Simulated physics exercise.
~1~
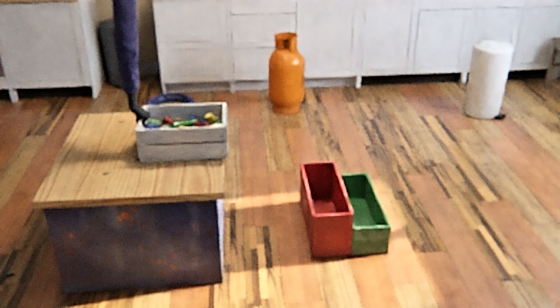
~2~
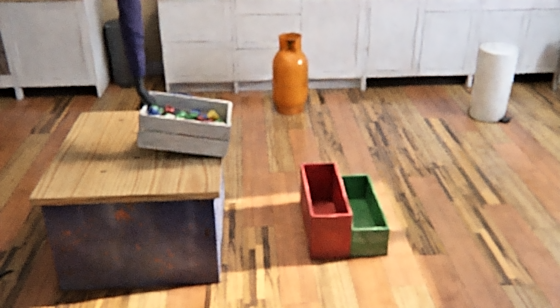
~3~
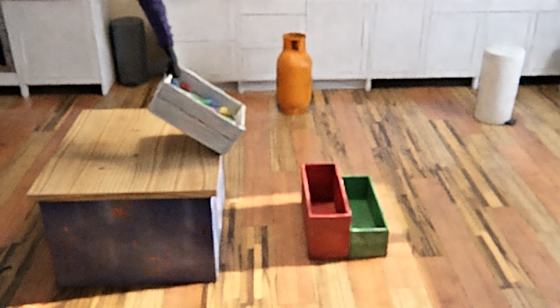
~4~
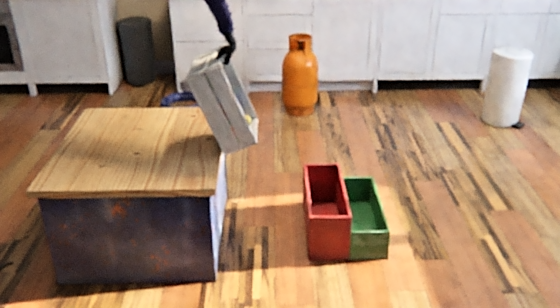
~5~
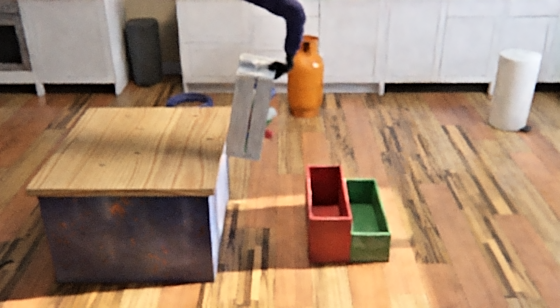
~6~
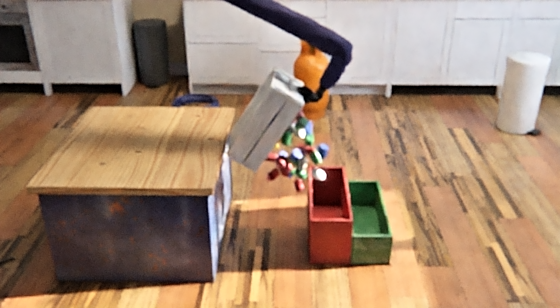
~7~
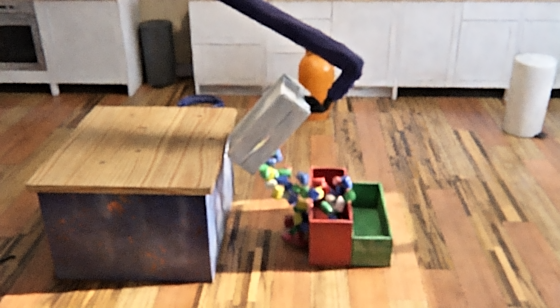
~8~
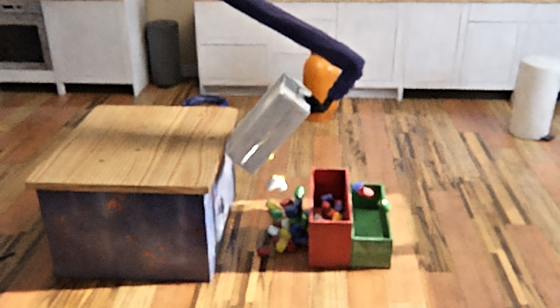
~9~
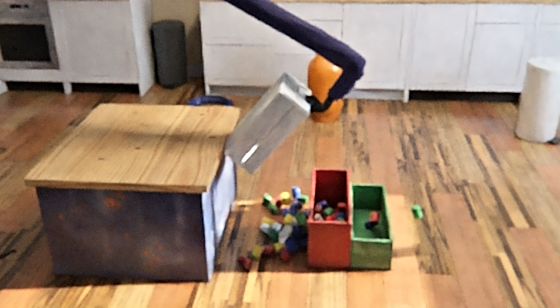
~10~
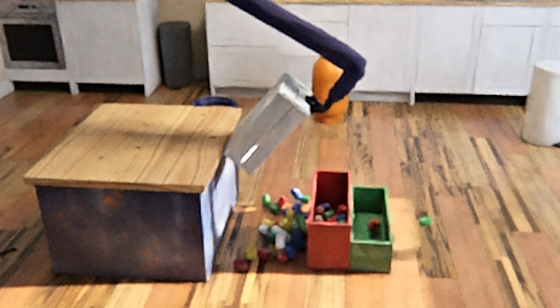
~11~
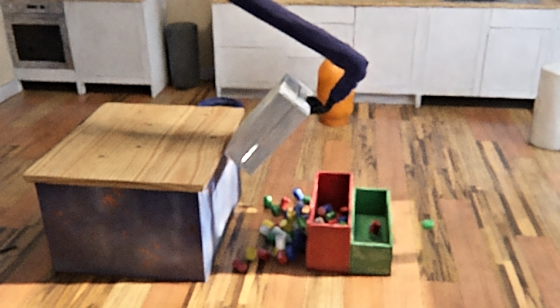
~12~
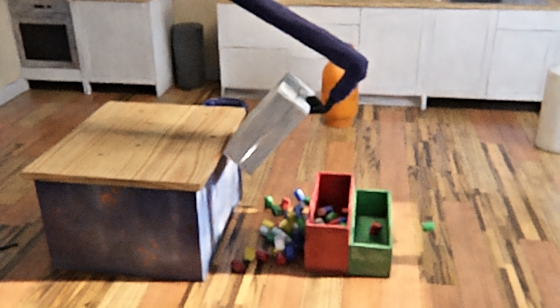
Kitchen with wooden floor, a dark arm tipping small colourful pieces from a crate, most landing short of red and green tubs.
